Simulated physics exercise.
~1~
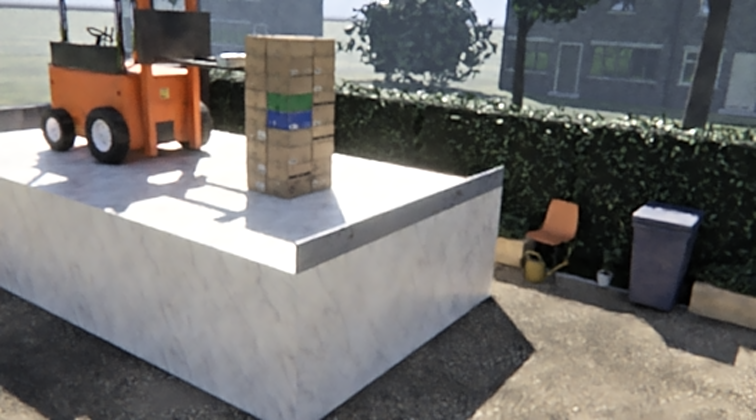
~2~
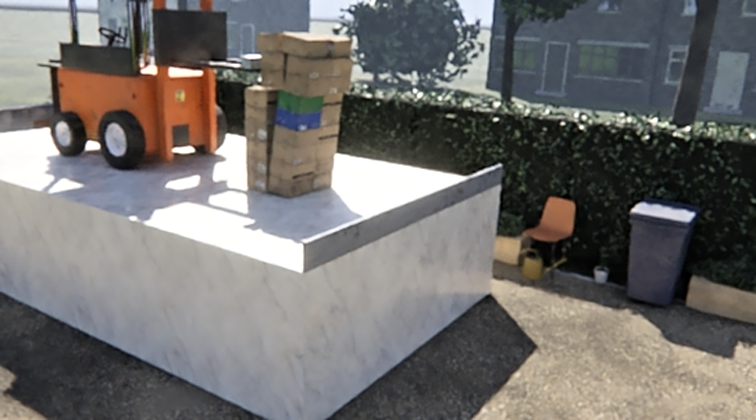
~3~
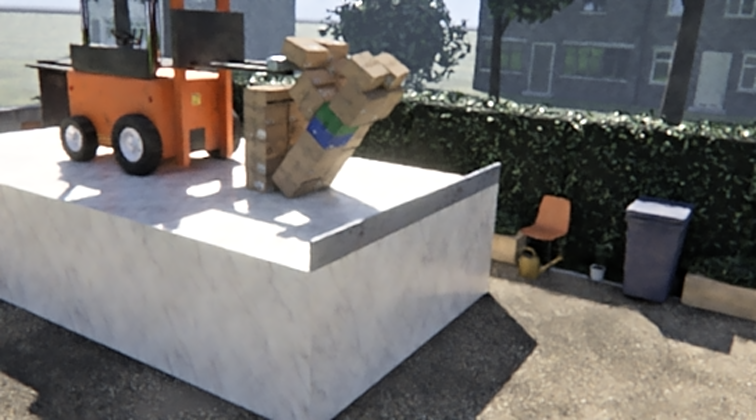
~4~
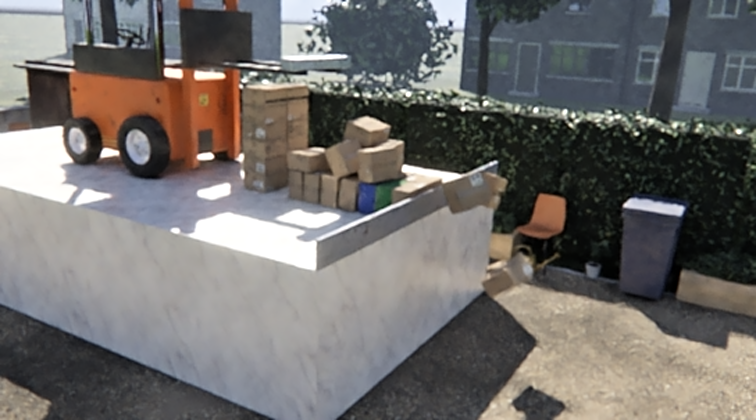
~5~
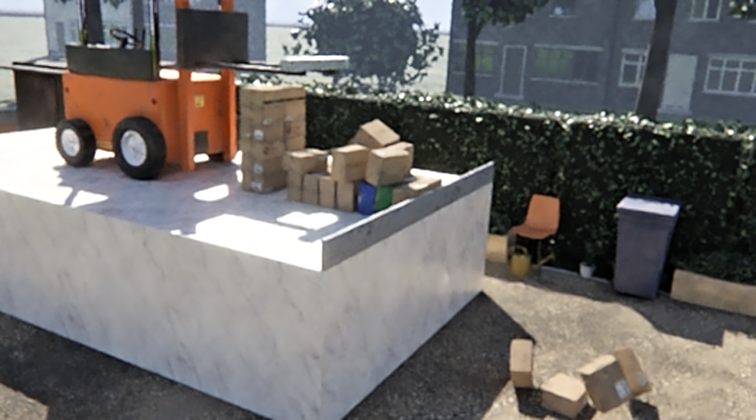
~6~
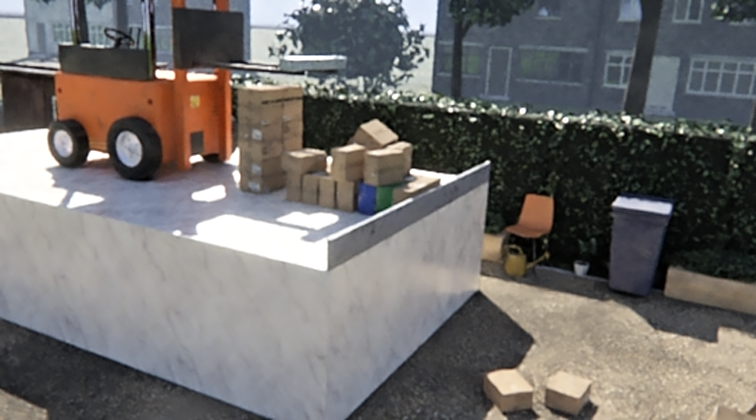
Orange forklift pushing a beam into stacked cardboard boxes, toppling most across a raised dock while a few tumble to the ground.
